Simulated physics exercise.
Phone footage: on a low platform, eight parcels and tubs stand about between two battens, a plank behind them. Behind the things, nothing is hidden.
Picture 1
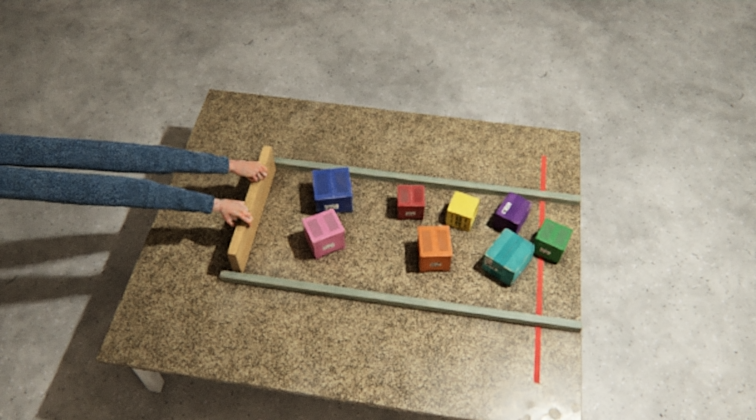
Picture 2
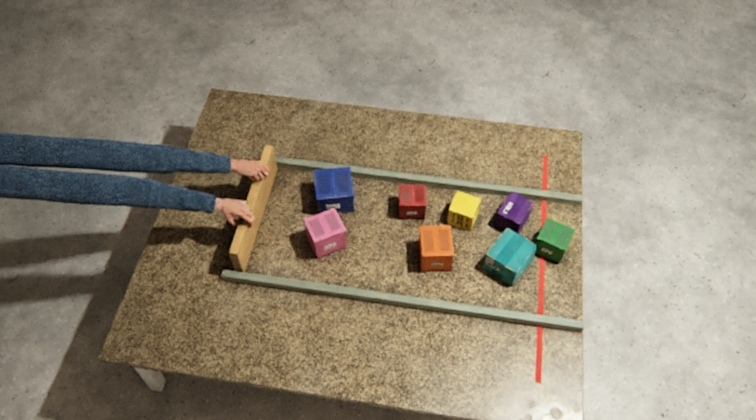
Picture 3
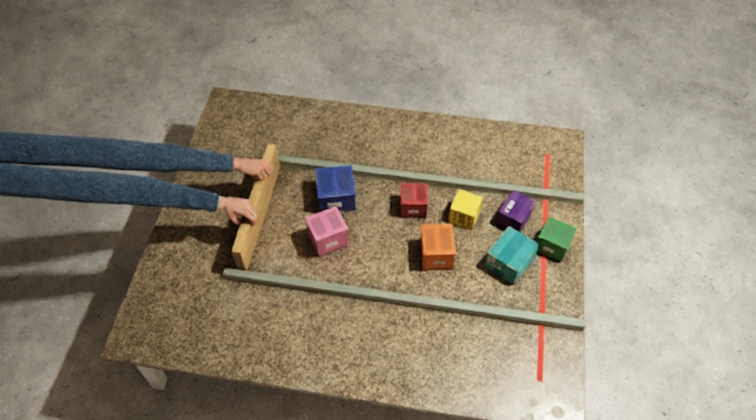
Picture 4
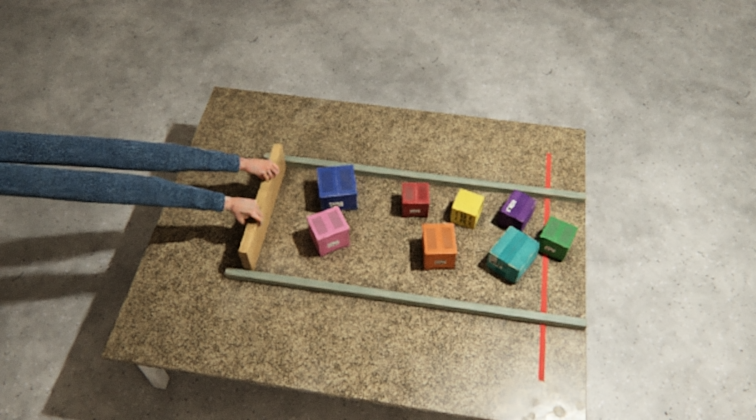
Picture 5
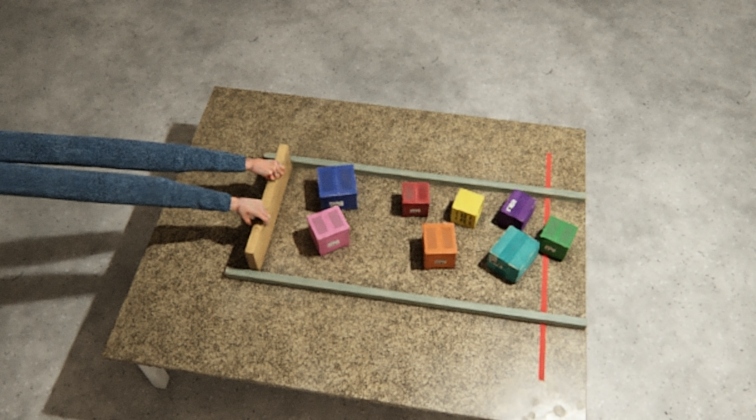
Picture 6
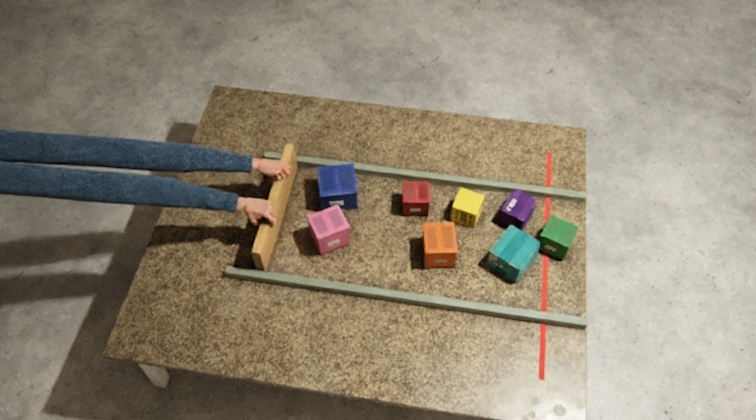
Two hands slide a wooden plank slightly right toward eight still, colourful boxes on a table.
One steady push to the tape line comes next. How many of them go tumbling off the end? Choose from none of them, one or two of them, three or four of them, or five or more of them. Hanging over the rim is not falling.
Five or more of them do.
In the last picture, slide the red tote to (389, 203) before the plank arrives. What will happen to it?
In that case it ends up off.
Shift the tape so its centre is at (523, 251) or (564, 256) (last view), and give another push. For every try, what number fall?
4 and 6.
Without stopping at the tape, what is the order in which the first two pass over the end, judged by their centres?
Order, earliest first: Green tote then purple parcel.
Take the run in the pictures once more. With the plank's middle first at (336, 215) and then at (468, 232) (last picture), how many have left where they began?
At the first spot 2, then 8.
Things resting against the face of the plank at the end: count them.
So the total is 2.
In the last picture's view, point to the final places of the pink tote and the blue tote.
(565, 273) and (568, 222).
Soon after, none off yet; green tote at rest near (557, 238); purple parcel at rest near (517, 211); turquoise parcel at rest near (513, 254).
Then, none off yet; green tote moved a little near (574, 242); purple parcel moved about its own width near (560, 213); turquoise parcel moved a little near (537, 254).
At rest, the number that fall off is five or more; fallen, red tote, orange tote, yellow crate, turquoise parcel, purple parcel and green tote.
